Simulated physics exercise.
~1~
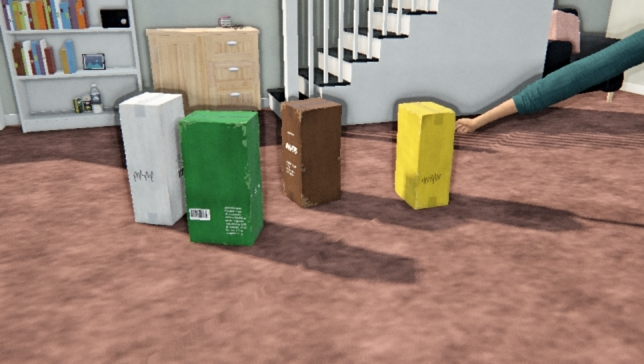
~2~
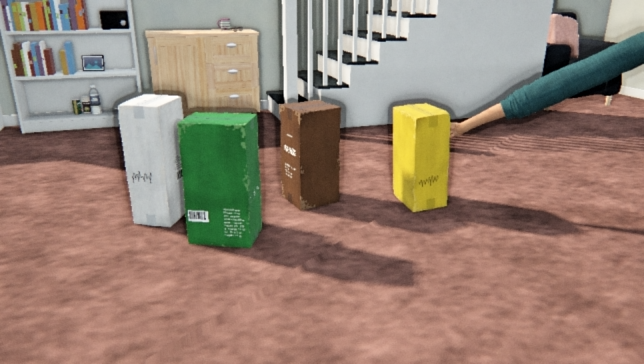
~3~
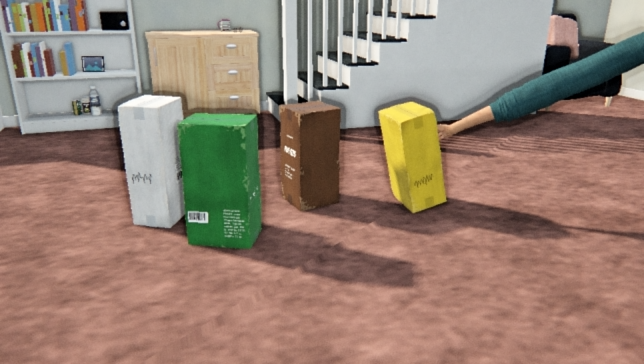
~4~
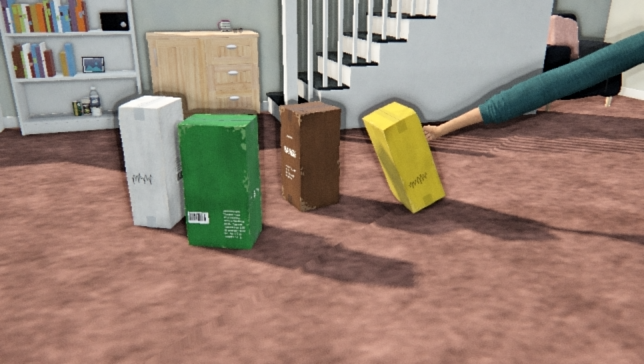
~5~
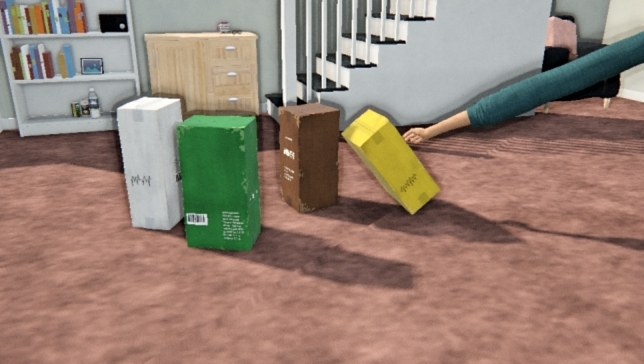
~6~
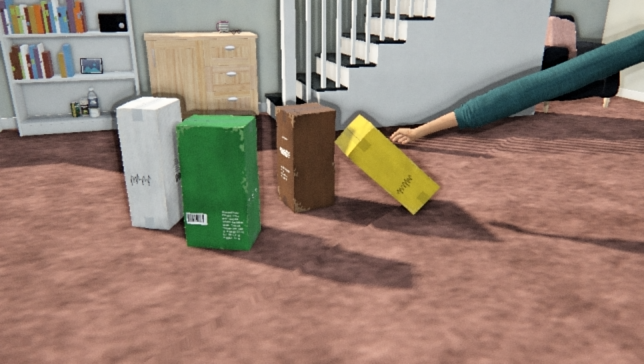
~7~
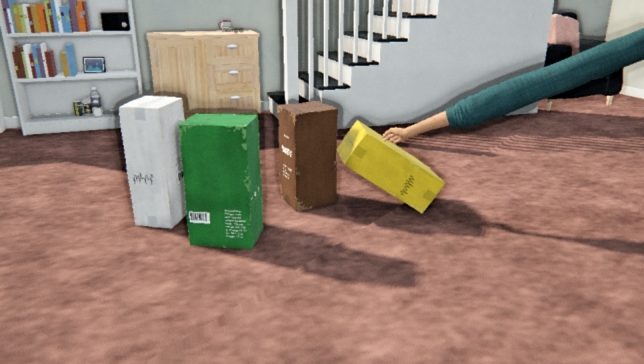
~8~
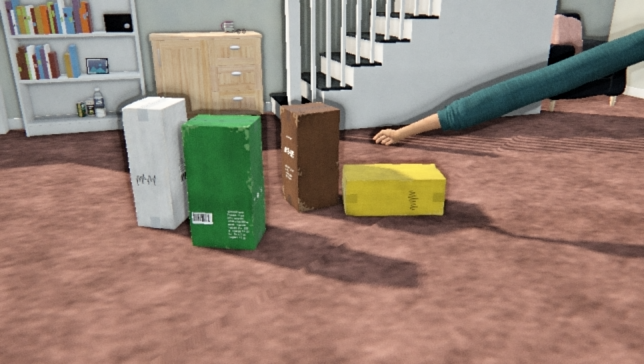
The clip opens on four upright boxes, white, green, brown and yellow, standing on a reddish-brown floor in a room with a bookshelf, a wooden chest of drawers and a staircase. An arm in a teal sleeve reaches in from the right, its hand at the upper part of the yellow box. The hand pushes left, and the yellow box tilts further and further toward the brown one. It leans steeply close beside the brown box, then drops onto its side. At the end it lies flat below the outstretched hand, while the other three boxes remain standing.
